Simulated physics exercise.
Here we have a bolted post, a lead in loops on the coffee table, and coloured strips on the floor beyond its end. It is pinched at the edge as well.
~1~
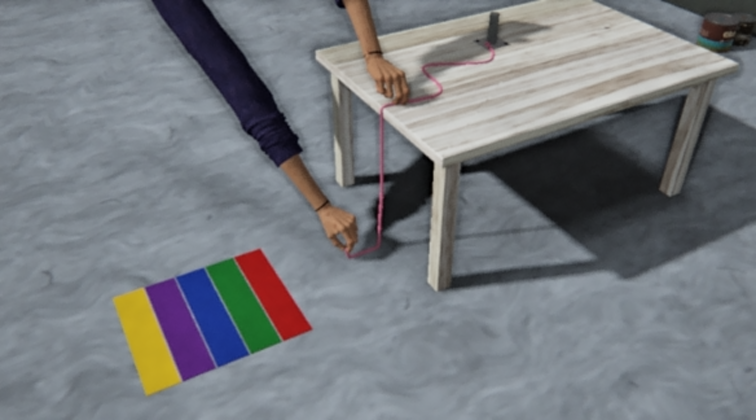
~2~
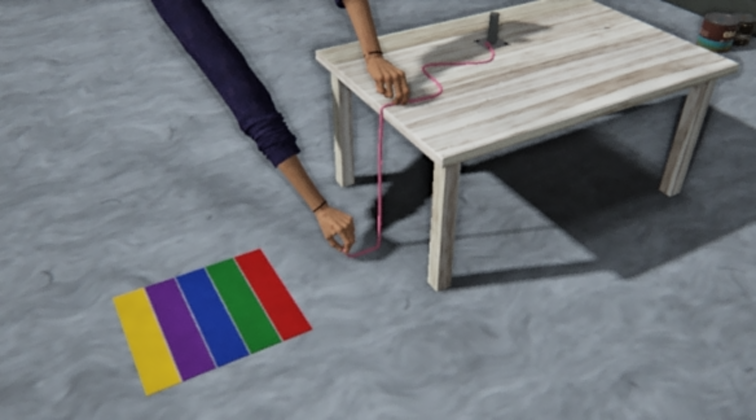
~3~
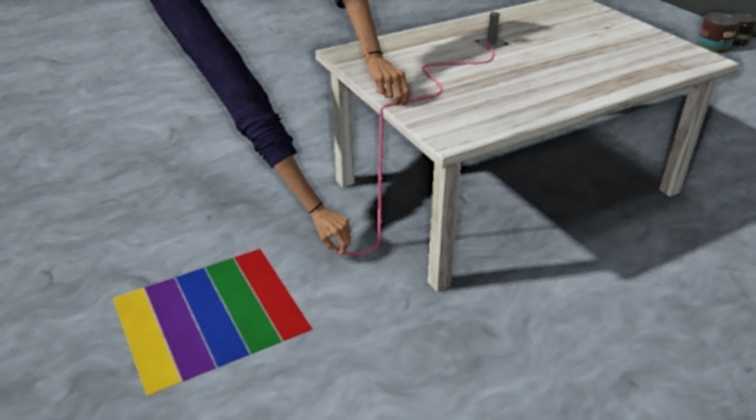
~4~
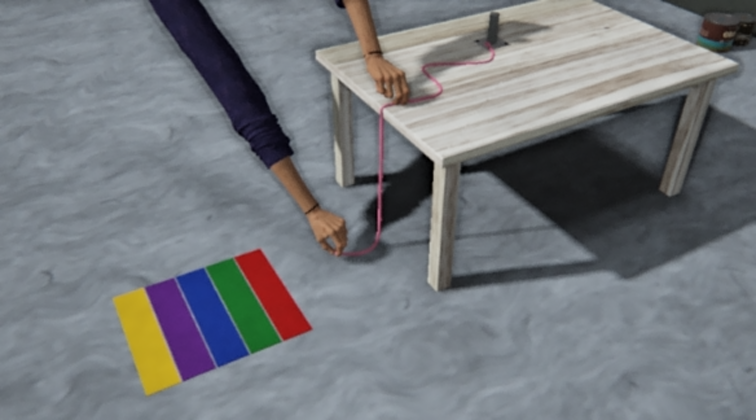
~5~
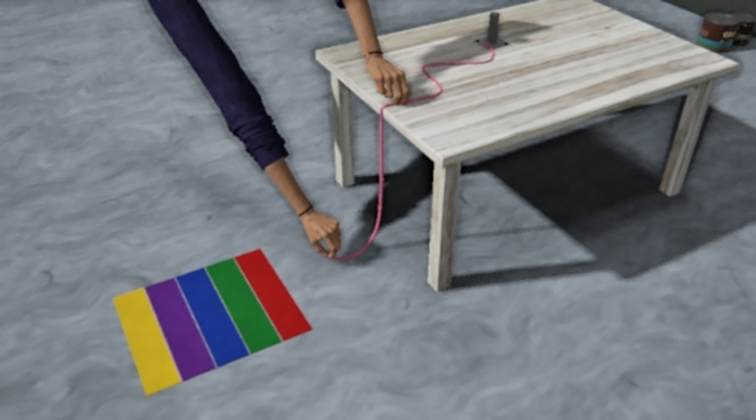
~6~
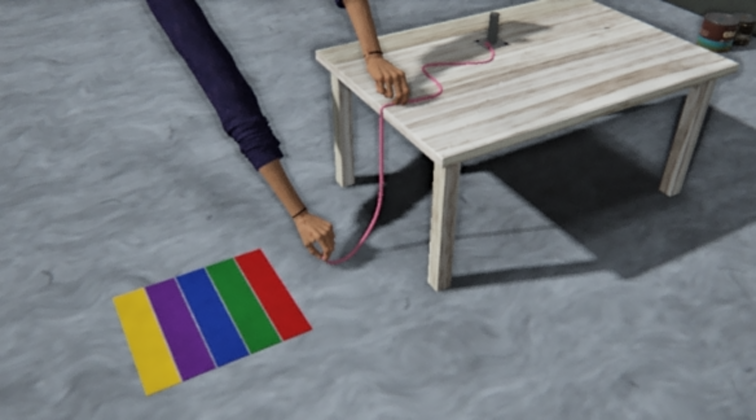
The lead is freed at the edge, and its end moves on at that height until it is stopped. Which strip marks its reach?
It gets as far as the purple strip.
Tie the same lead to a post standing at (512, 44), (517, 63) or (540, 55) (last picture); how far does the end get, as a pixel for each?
The places are (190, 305), (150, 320) and (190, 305).
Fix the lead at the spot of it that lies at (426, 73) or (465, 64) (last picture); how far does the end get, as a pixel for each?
About (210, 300) and (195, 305).
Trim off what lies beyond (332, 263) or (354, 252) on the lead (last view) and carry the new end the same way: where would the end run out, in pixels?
In that order: (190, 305) and (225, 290).
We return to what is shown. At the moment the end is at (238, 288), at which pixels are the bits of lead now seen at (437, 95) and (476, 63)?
They go to (370, 108) and to (448, 61).
Early on, end near (238, 288); over green.
Midway, end near (194, 304); over blue.
At the end of the slack, end near (168, 313); over purple. The purple one.
